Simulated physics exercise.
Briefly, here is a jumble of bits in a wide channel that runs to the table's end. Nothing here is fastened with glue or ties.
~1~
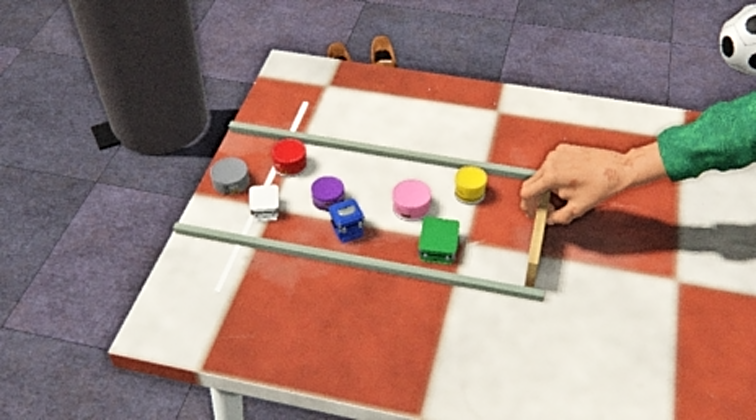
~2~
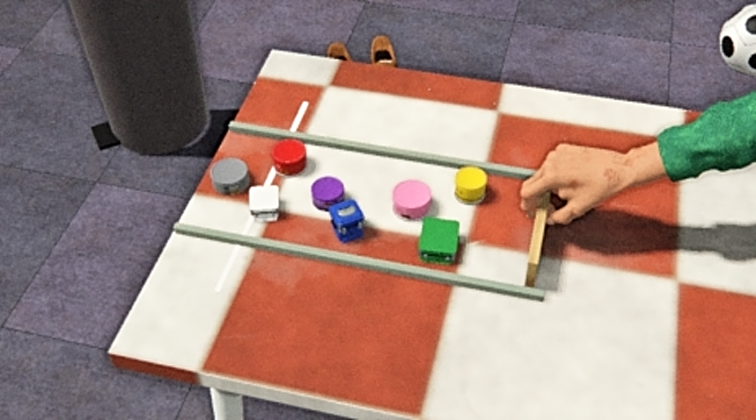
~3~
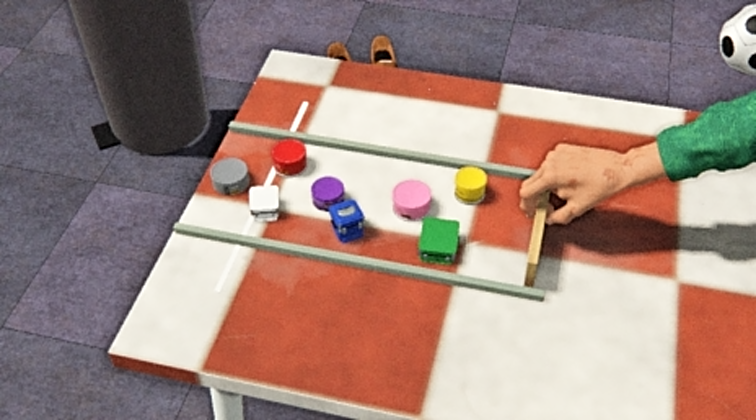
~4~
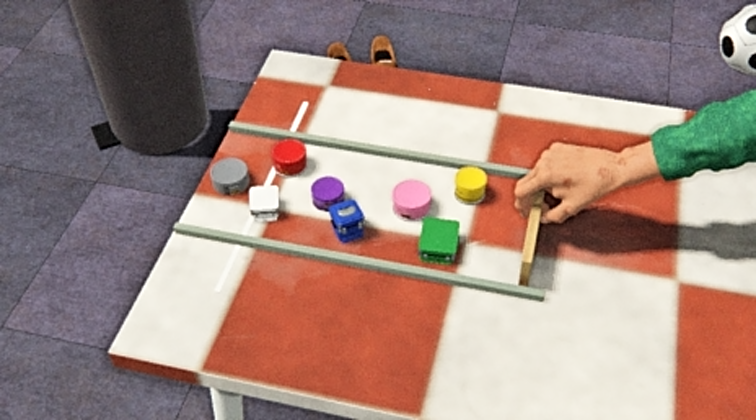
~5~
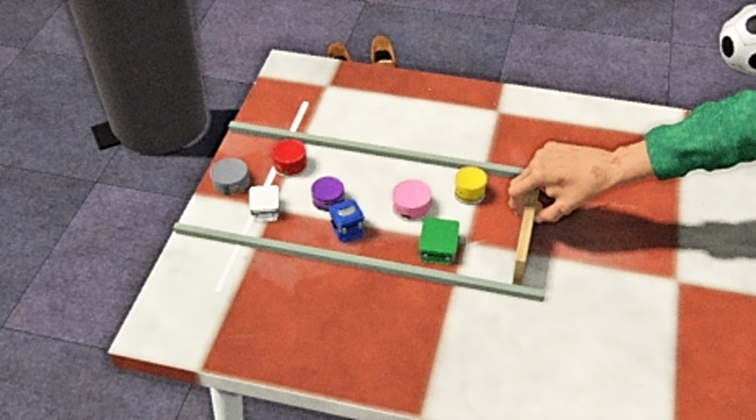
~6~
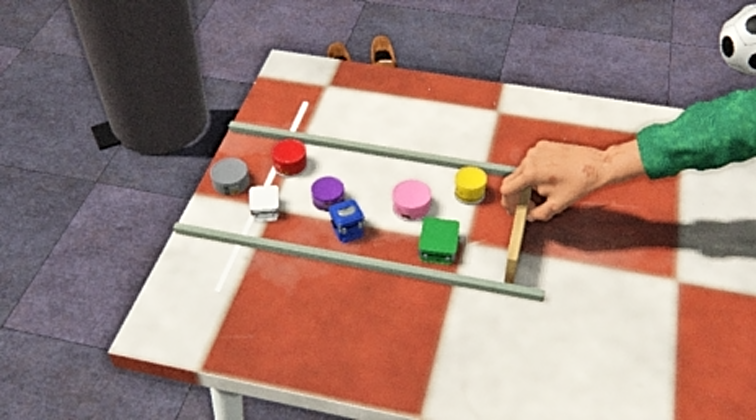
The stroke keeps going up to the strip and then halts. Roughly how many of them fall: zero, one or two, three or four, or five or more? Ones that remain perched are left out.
One or two.
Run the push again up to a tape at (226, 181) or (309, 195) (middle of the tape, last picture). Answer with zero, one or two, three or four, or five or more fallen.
With the tape at the first place the answer is 5 or more, and at the second place it's zero.
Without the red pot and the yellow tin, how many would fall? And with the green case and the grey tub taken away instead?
You'd see 2 fallen, and 0 in the other try.
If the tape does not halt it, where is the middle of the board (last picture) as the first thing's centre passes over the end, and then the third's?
It sits around (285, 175) and after that around (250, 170).
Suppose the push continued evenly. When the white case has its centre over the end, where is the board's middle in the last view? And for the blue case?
Around (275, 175) first and around (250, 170) second.
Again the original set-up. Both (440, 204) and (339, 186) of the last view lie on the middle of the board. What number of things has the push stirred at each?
First position 2; second position 6.
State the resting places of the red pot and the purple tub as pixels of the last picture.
The first ends close to (232, 152), the second close to (215, 181).
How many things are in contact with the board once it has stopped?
Count: 3.
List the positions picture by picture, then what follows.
In the first picture, grey tub (230, 176); white case (265, 204); red pot (290, 158); board (541, 221); tape (266, 188).
In the second picture, white case (265, 204); yellow tin (470, 186).
In the third picture, red pot (290, 158); pink tin (412, 201).
In the fourth picture, grey tub (230, 177); blue case (347, 221).
In the fifth picture, white case (265, 204); green case (439, 242).
In the sixth picture, grey tub (230, 177); white case (265, 204); red pot (290, 158); board (521, 218); tape (266, 188).
Soon after, none off yet; grey tub at rest near (230, 177); white case at rest near (265, 204); red pot at rest near (290, 158).
In the end, the number that fall off is one or two; gone, white case and grey tub.
